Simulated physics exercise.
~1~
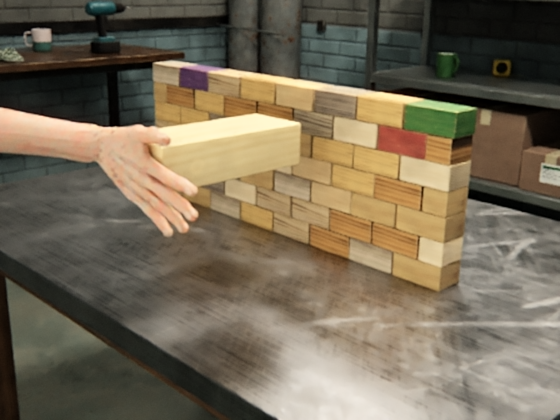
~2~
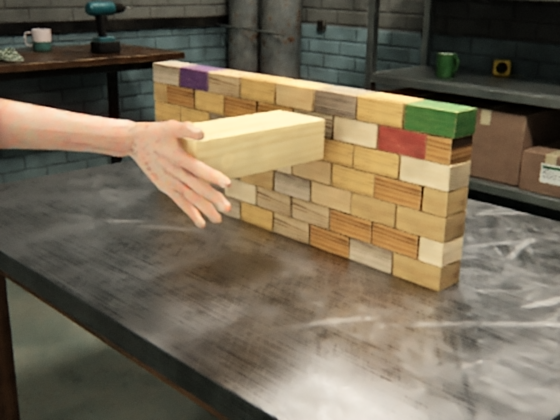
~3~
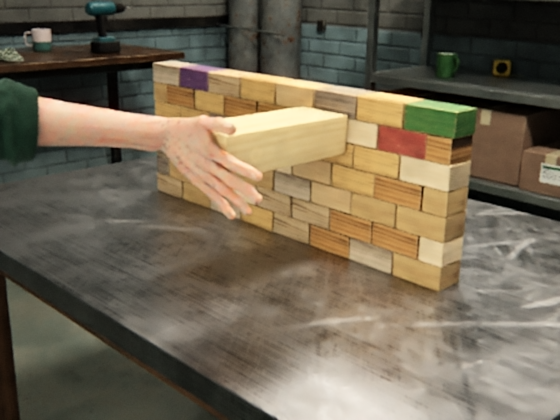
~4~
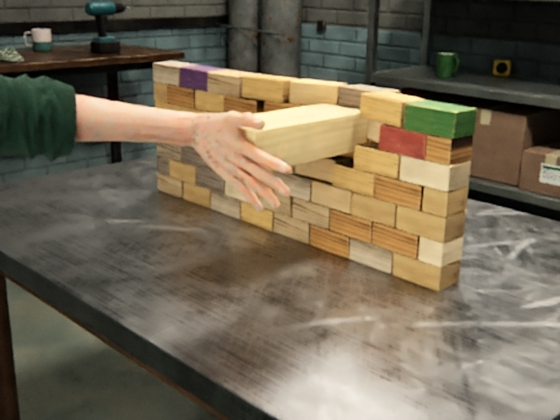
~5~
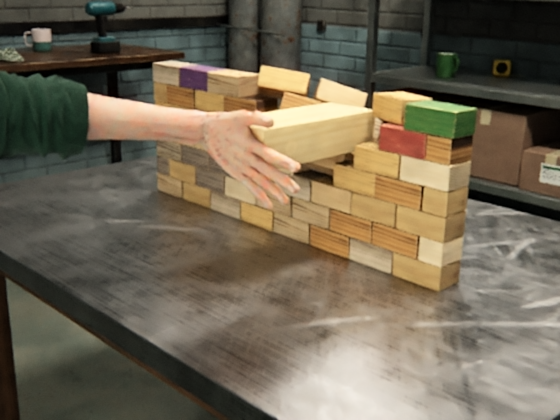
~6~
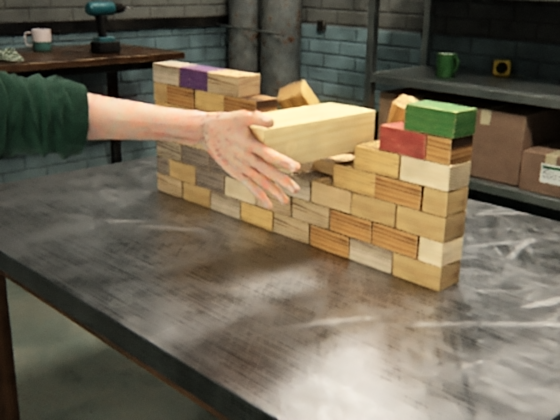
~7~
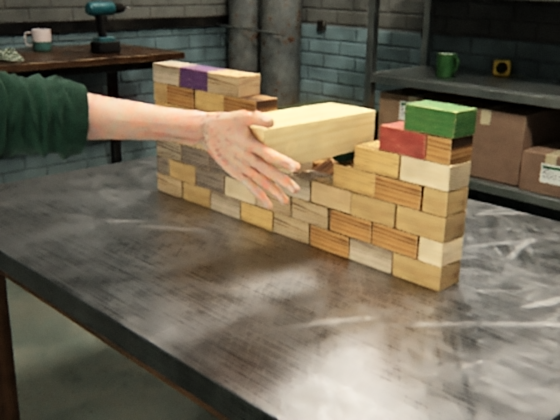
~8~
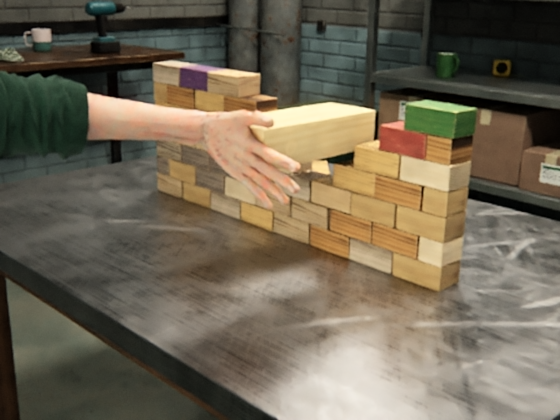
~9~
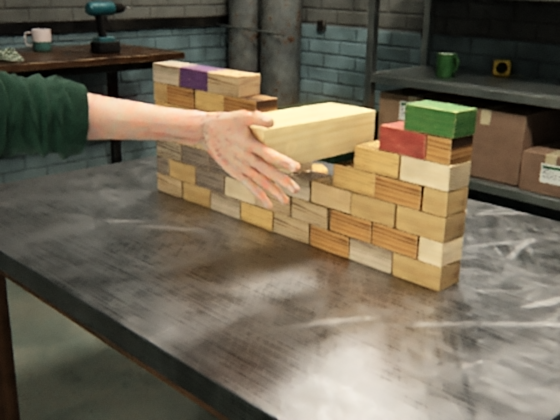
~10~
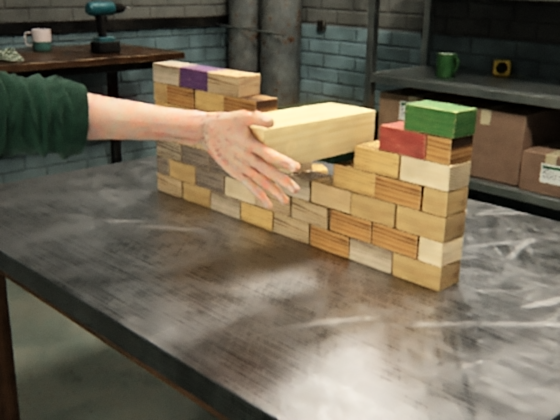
A hand pushed a long wooden block into the upper part of a toy-block wall on a table, knocking out pieces behind it until it stopped, leaving a gap in the top while the red, green and purple blocks stayed in place.
